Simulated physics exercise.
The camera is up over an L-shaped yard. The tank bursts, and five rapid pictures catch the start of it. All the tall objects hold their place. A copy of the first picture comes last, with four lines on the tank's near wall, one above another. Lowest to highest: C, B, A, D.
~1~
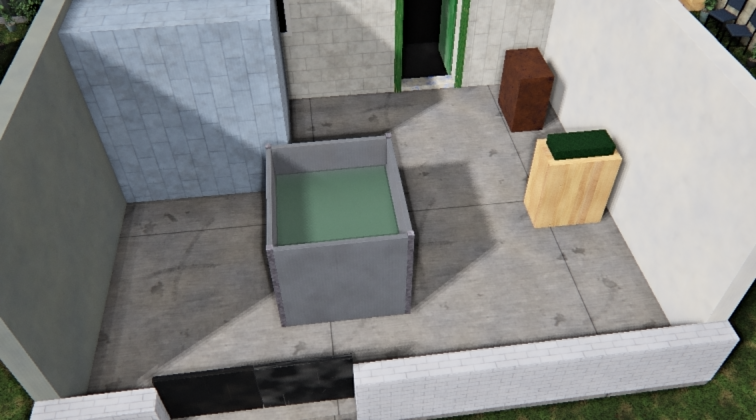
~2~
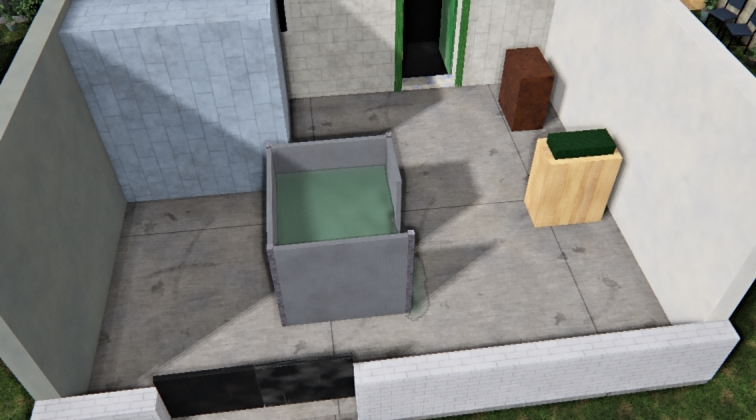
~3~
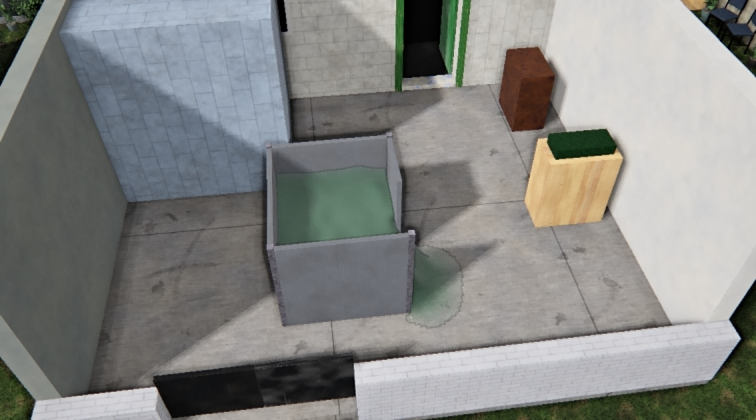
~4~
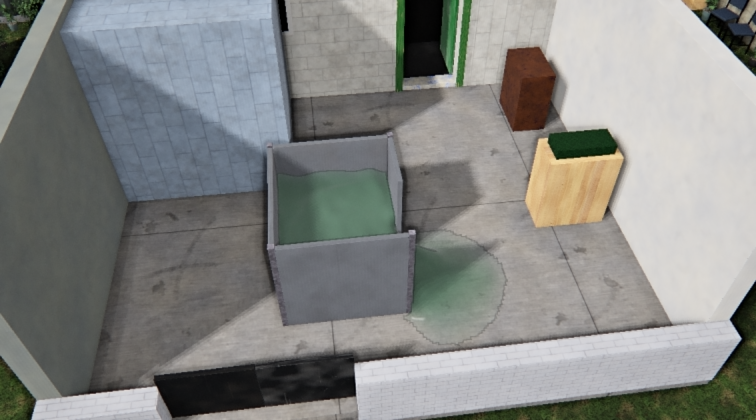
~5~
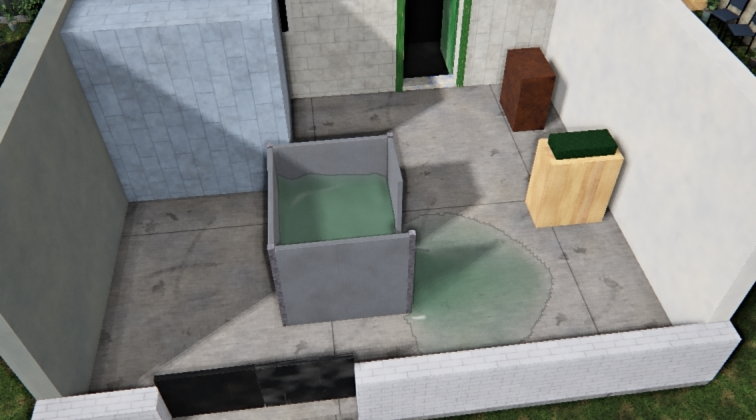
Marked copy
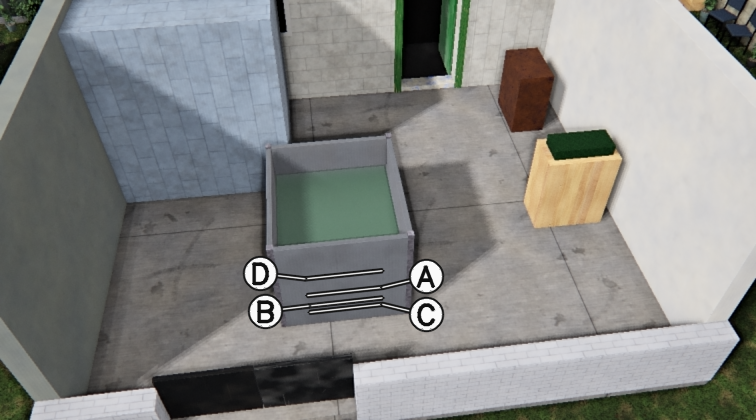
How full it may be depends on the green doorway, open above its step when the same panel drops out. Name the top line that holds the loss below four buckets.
D.
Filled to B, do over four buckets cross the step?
No, not at all.
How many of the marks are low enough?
All of the four.
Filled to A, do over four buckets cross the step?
No, not at all.
On the marked copy, A at (345, 291); B at (345, 301); C at (346, 308); D at (343, 274); from the bottom up C, B, A, D.
With A, nothing gets over.
With B, nothing gets over.
With C, nothing gets over.
With D, a bucket or two gets in.
